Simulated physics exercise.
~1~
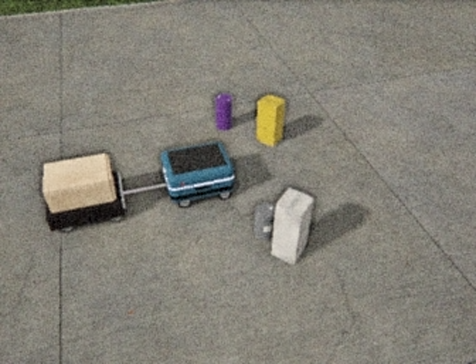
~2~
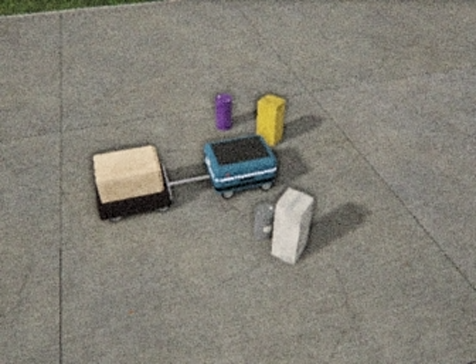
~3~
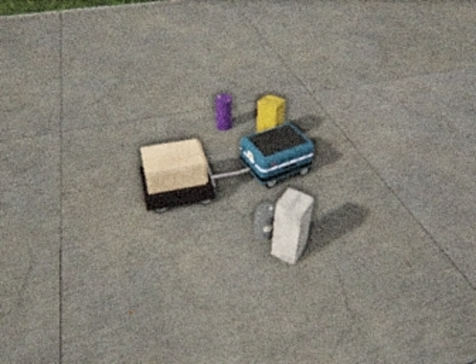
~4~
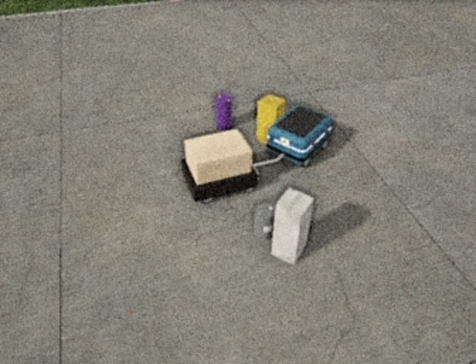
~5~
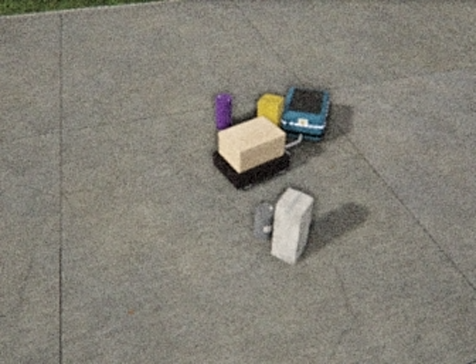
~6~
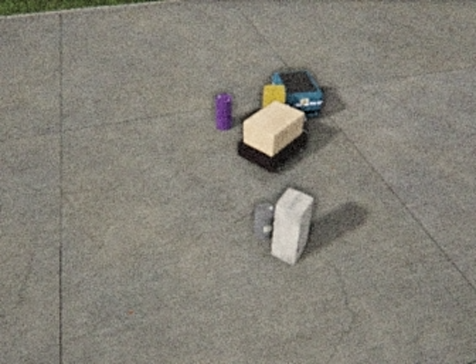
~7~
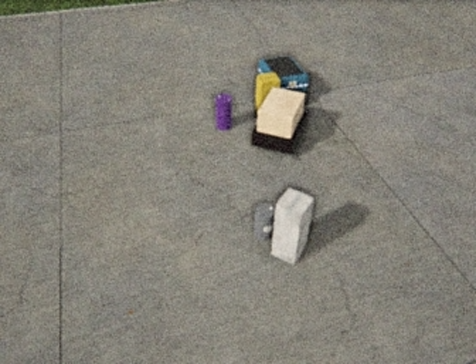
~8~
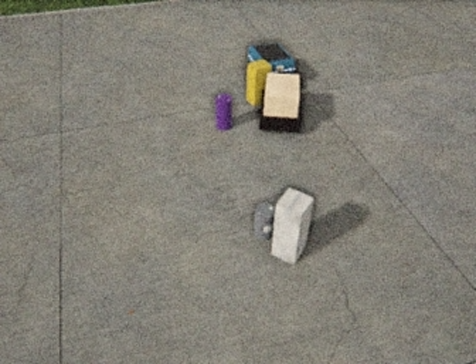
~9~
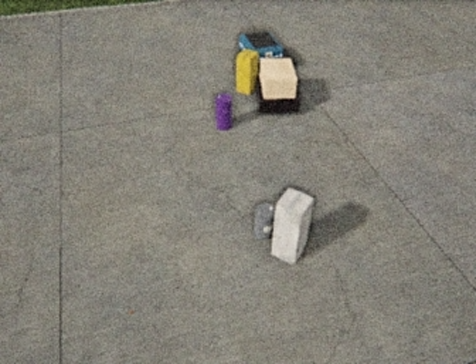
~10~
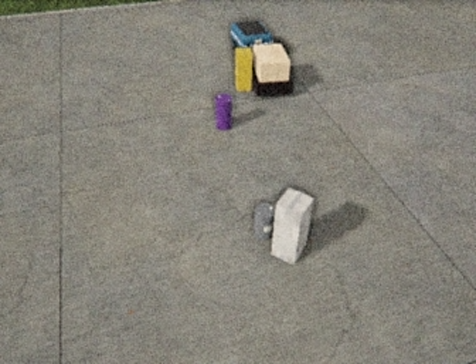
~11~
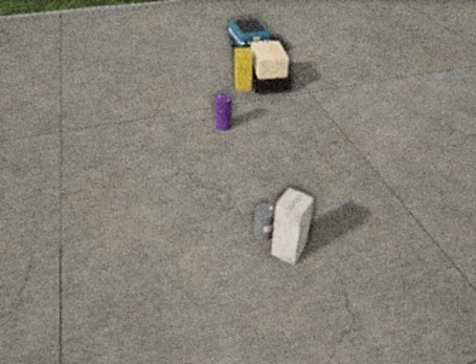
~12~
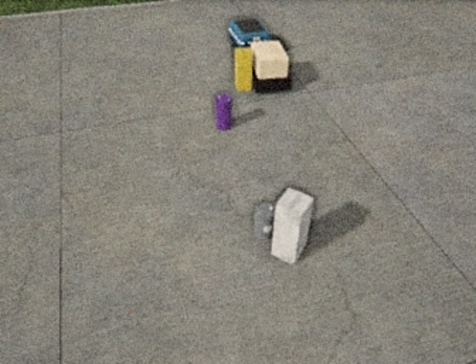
A blue tug pulling a cart turns left, shoves the yellow box away, and stops.
